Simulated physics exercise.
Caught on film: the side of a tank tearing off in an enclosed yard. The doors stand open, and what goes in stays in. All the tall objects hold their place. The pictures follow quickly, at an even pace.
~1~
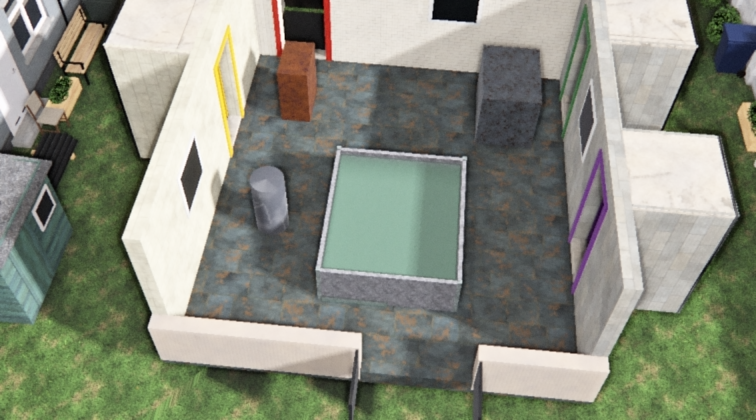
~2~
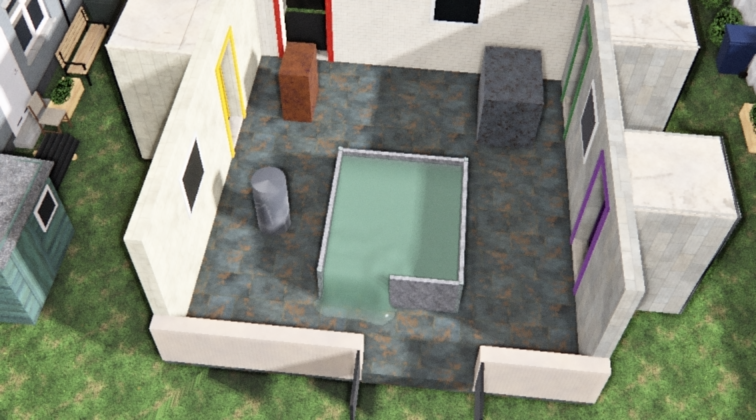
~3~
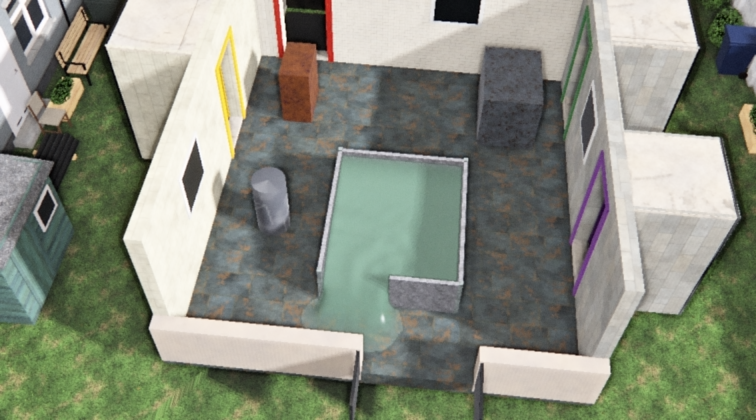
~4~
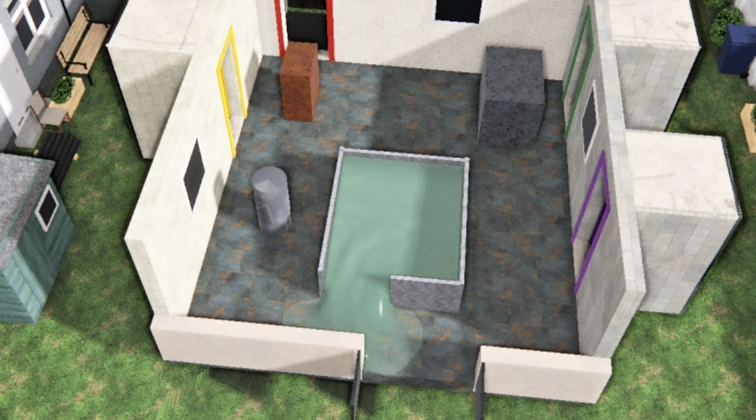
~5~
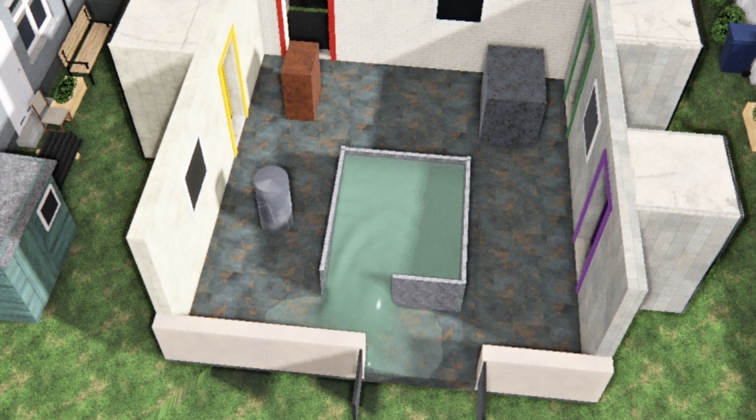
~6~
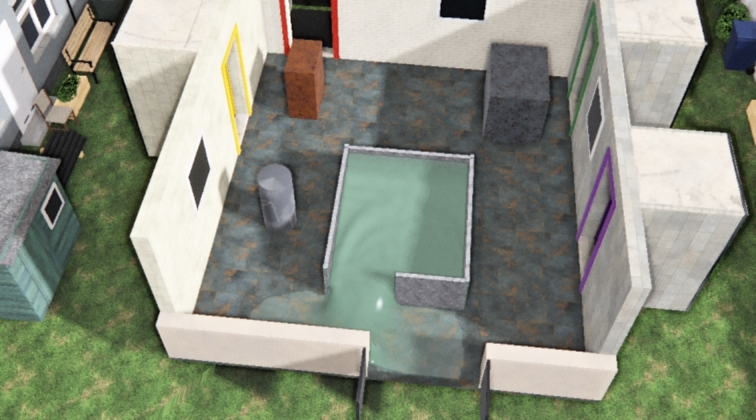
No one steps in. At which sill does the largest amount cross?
Most goes in at the red door.
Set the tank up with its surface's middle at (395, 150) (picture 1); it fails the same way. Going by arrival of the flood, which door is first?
The door marked yellow.
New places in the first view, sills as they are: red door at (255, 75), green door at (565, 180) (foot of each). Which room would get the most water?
Most goes in at the one in red.
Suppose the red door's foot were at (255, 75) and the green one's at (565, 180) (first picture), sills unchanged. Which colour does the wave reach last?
That is the green-painted one.
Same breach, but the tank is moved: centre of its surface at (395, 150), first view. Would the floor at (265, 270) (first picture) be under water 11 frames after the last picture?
Answer: Covered.
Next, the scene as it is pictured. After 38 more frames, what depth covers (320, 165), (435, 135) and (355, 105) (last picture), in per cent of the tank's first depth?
Roughly 6, 2 and 4 per cent, in turn.
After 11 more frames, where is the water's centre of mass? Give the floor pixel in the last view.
Around (369, 262).
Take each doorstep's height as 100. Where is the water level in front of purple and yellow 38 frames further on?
About 20 and 100 per cent.
A moment on, water covers 10 % of the floor; purple door not reached, red door not reached, yellow door not reached, green door not reached.
Next, water covers 25 % of the floor; purple door not reached, red door not reached, yellow door not reached, green door not reached.
Then, water covers 45 % of the floor; purple door wet at the sill, nothing in, red door not reached, yellow door wet at the sill, nothing in, green door not reached.
Later, water covers 80 % of the floor; purple door wet at the sill, nothing in, red door a lot in, yellow door a trickle in, green door not reached.
In the end, water covers 95 % of the floor; purple door wet at the sill, nothing in, red door a lot in, yellow door a trickle in, green door wet at the sill, nothing in; the red door has let in the most.
